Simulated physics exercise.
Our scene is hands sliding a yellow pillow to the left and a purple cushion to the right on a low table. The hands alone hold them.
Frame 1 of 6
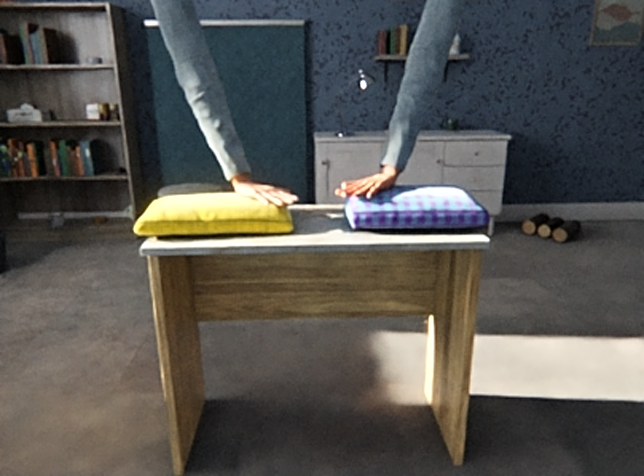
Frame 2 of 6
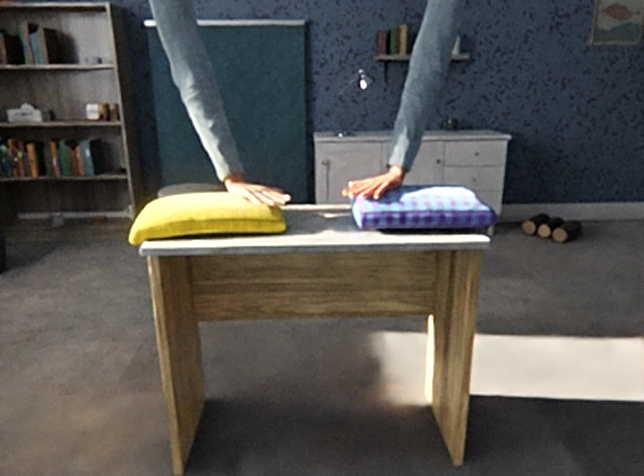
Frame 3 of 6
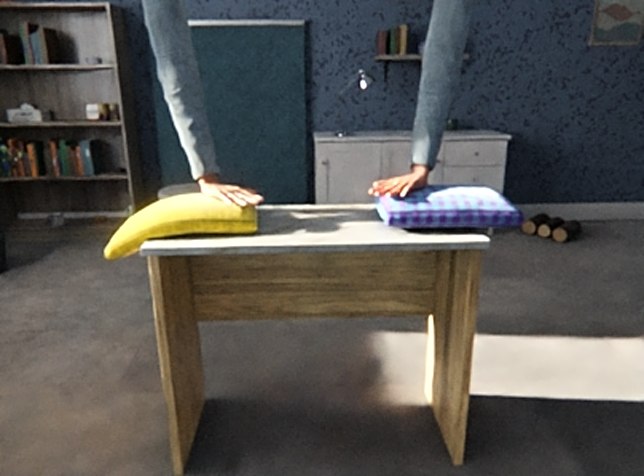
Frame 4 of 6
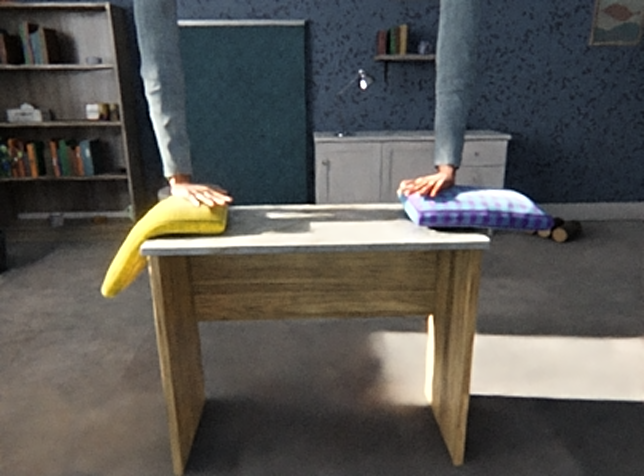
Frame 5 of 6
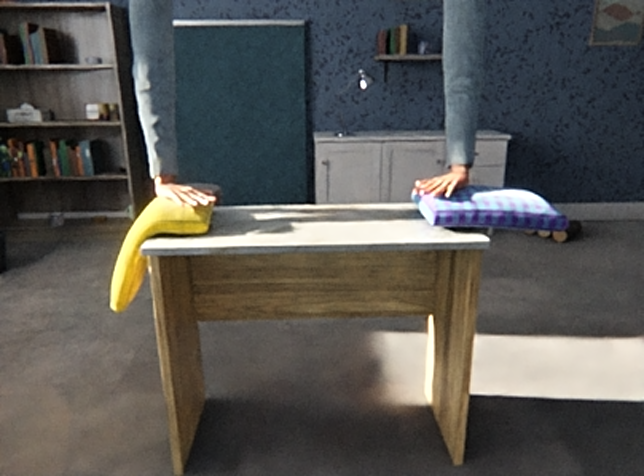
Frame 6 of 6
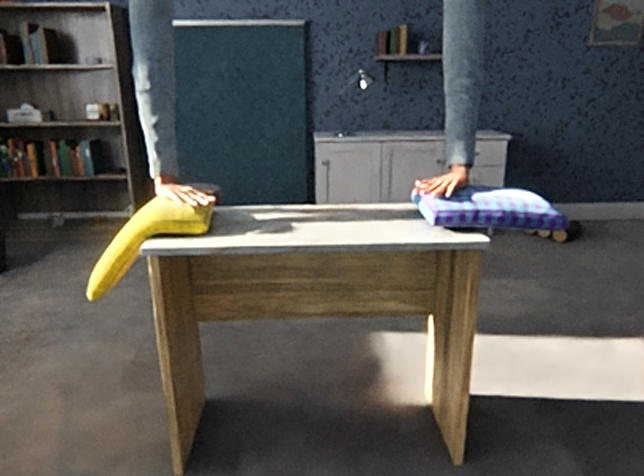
Two hands slide a yellow pillow left and a purple checked cushion right across a low table until both extend past its edges; the pillow's outer end bends downward and swings slightly, while the cushion stays nearly level.
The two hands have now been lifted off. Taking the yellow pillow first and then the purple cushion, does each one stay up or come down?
In that order: The yellow pillow comes down; the purple cushion comes down.
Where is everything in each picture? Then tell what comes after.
In the first frame, pillow tip (144, 224); cushion tip (479, 213).
In the second frame, pillow tip (138, 230); cushion tip (486, 213).
In the third frame, pillow tip (116, 248); cushion tip (511, 214).
In the fourth frame, pillow tip (116, 286); cushion tip (539, 218).
In the fifth frame, pillow tip (123, 298); cushion tip (553, 218).
In the sixth frame, pillow tip (100, 287), well over half past the edge; cushion tip (553, 218), well over half past the edge.
Then, 0.32 s past the final frame, pillow falling near (141, 268); cushion tipping outwards near (488, 233).
Then, 0.60 s past the final frame, pillow on the floor near (141, 411); cushion on the floor near (484, 372).
When it is over, pillow on the floor near (106, 425); cushion on the floor near (534, 401). The yellow pillow goes down and the purple cushion slumps off the end.
